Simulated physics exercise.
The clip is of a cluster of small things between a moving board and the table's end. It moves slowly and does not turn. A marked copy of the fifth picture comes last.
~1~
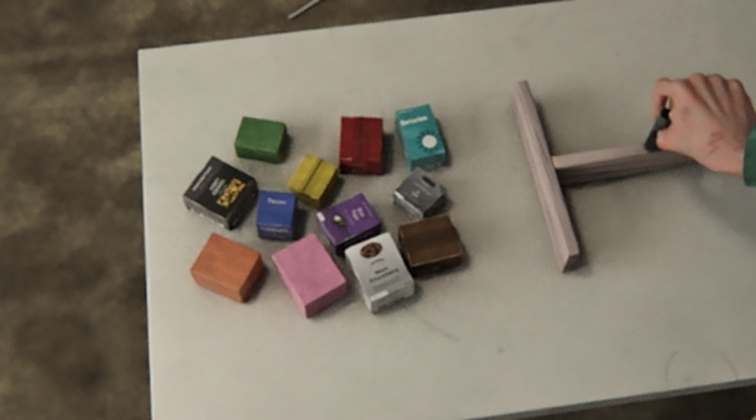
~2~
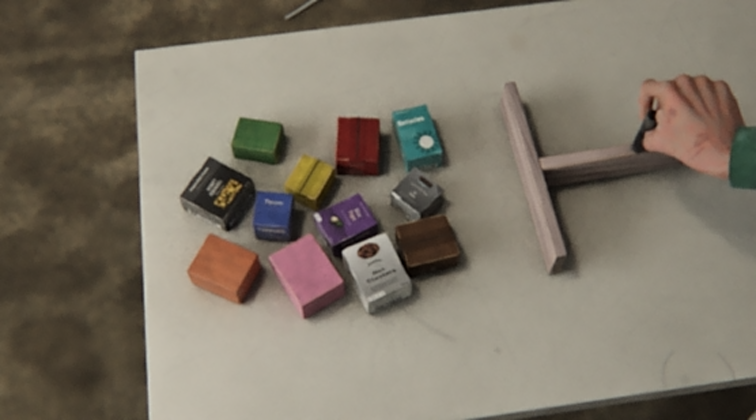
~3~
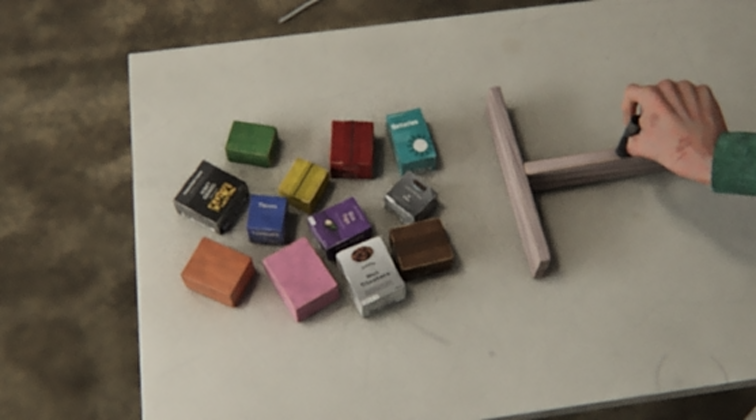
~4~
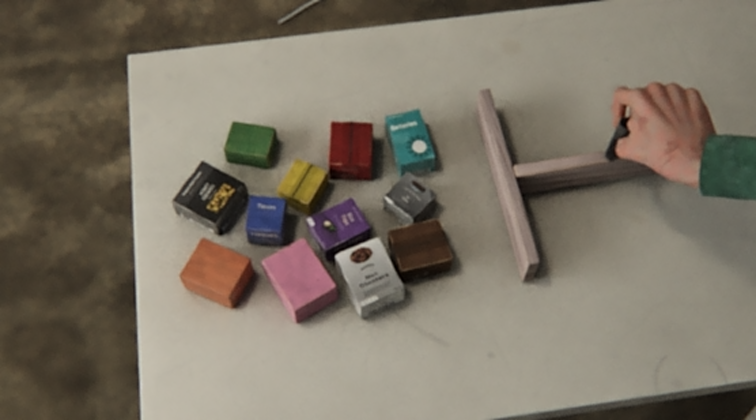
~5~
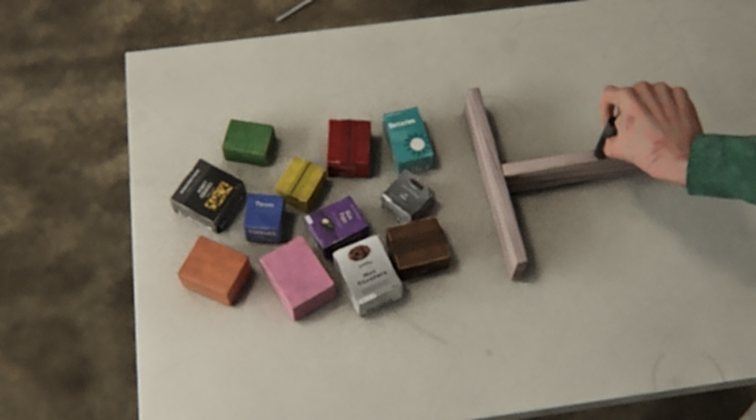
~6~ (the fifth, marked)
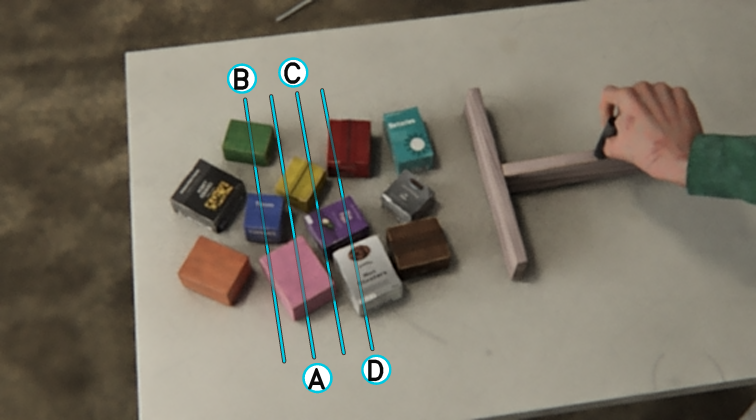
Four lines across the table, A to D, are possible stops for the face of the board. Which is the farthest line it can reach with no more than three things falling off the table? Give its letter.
The farthest such stop is B.
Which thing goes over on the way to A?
The orange block.
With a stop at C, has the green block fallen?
No.
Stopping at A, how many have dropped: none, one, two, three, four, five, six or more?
By then, one.
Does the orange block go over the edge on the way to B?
By then, yes.
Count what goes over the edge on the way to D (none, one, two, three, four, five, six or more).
In all, none.
On the copy, A at (291, 218); B at (263, 221); C at (319, 214); D at (345, 211).
On B. First, board (413, 182); white box (345, 282); pink block (289, 280).
Then, board (329, 192); orange block (153, 289); black packet (181, 194).
Finally, board (265, 200); orange block over the edge; black packet over the edge; two fallen.
By contrast, A is within the limit but short; C is within the limit but short; D is within the limit but short.
